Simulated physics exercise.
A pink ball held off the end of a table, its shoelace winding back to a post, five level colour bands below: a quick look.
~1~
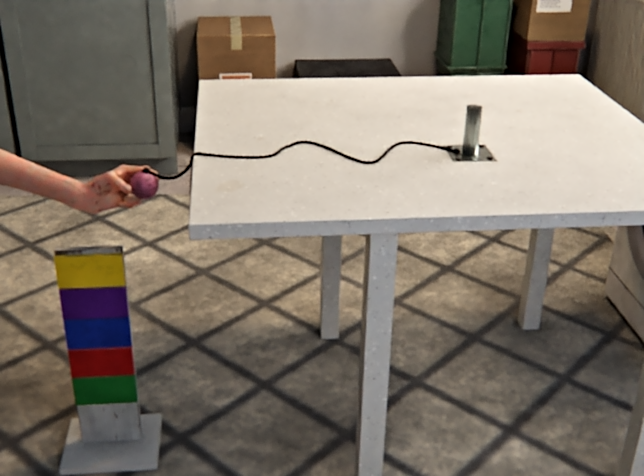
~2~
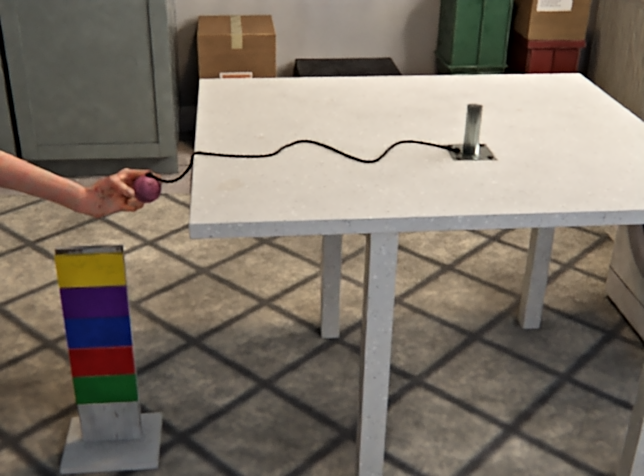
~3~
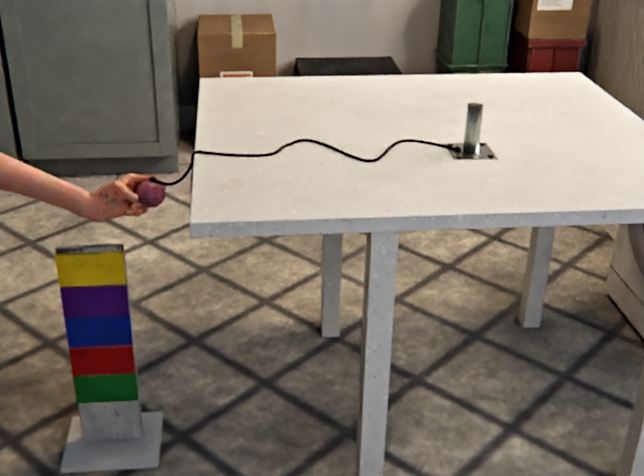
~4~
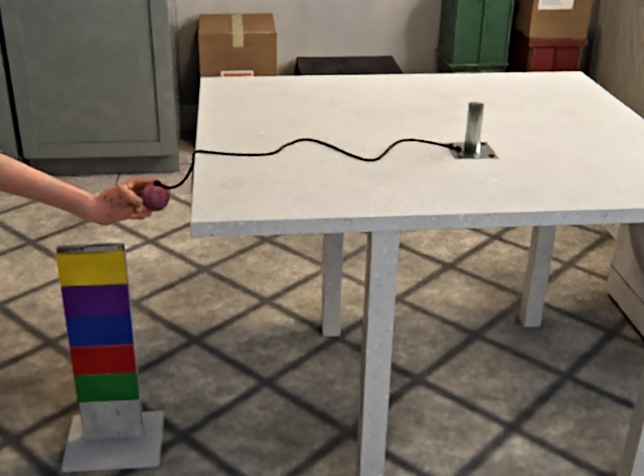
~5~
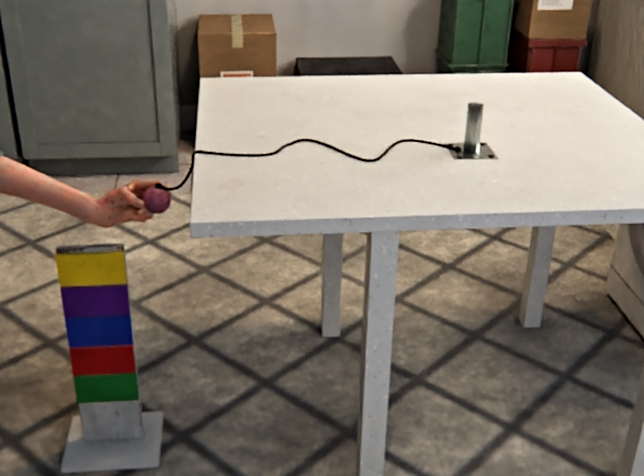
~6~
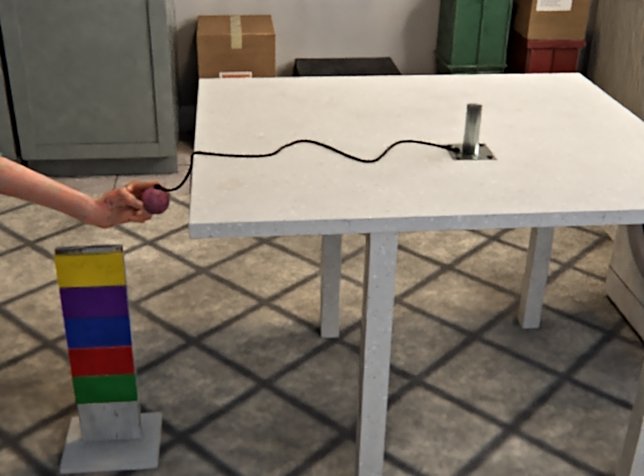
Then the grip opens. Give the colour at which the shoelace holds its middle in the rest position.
The shoelace holds it at purple.
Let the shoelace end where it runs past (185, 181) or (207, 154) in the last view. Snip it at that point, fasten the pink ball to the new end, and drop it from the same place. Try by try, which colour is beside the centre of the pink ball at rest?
Per try - 1: Yellow; 2: Higher than all five.
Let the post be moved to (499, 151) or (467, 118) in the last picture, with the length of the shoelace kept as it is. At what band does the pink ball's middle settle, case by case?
Answer, in order: Yellow, yellow.
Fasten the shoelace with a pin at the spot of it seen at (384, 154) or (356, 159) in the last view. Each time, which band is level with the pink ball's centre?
Each in turn comes out as yellow, yellow.
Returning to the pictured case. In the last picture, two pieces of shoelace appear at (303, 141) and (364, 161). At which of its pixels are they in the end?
Roughly at (242, 153), and the other roughly at (324, 152).
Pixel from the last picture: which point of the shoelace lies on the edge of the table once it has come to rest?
That spot lies near (272, 154).
Soon after, ball near (218, 296); level with purple.
After that, ball near (187, 296); level with purple.
In the end, ball near (197, 297); level with purple. Its centre hangs level with the purple band.
